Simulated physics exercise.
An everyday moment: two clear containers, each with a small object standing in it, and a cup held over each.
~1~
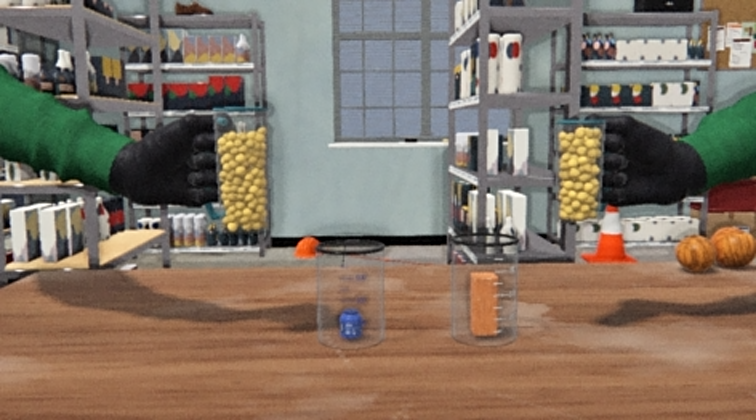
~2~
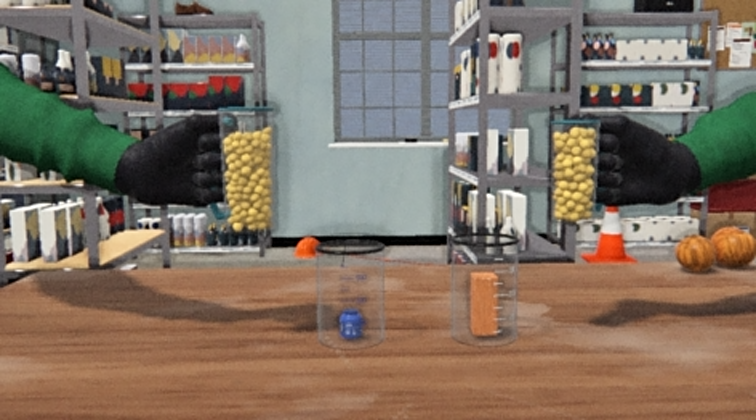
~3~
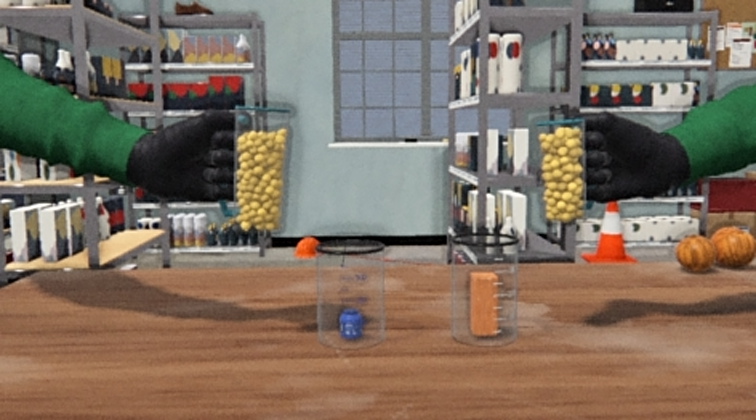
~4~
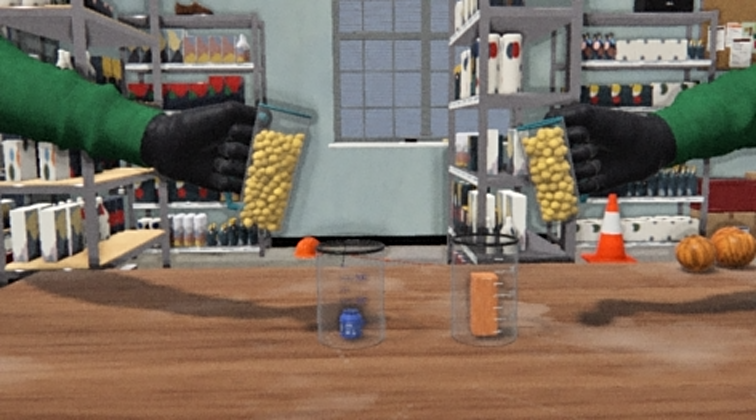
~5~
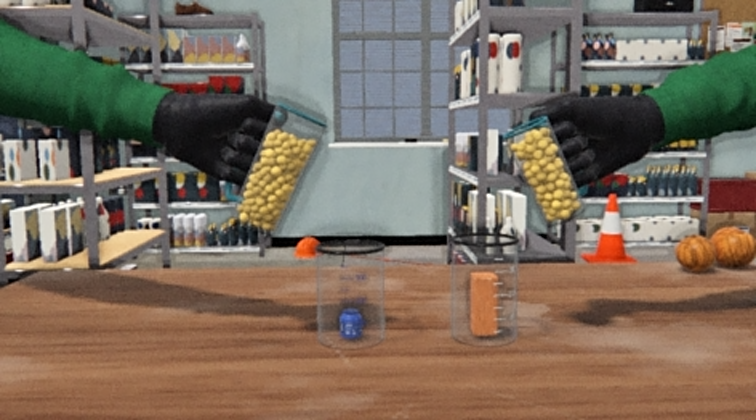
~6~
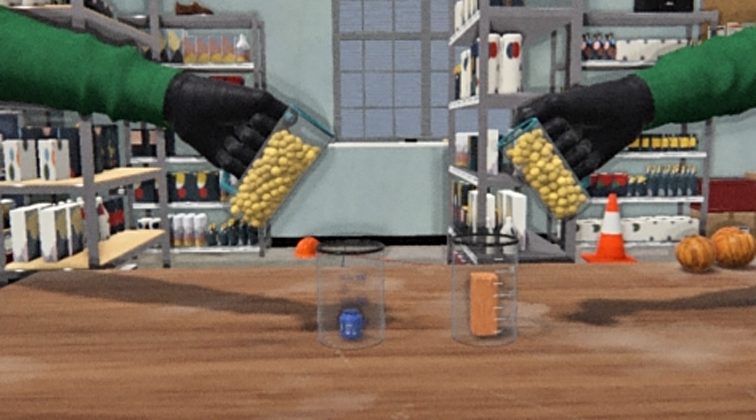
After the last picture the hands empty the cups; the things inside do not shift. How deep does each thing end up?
The left object ends up hidden and the right object stands proud of the pile.
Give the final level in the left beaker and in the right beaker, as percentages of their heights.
Left: 55 %. Right: 55 %.
Then, 0.24 s on from there, left beaker empty, all of its cupful still in the cup; right beaker empty, all of its cupful still in the cup.
Then, 0.55 s on from there, left beaker empty, all of its cupful still in the cup; right beaker empty, nearly all of its cupful still in the cup.
Then, 0.88 s on from there, left beaker nearly empty, the bulk of its cupful still in the cup; right beaker nearly empty, the bulk of its cupful still in the cup.
In the end, left beaker half full (surface near (351, 287)), a scatter of pieces on the table; right beaker half full (surface near (484, 280)), nothing beside it; the left thing is covered; the right thing is still showing.
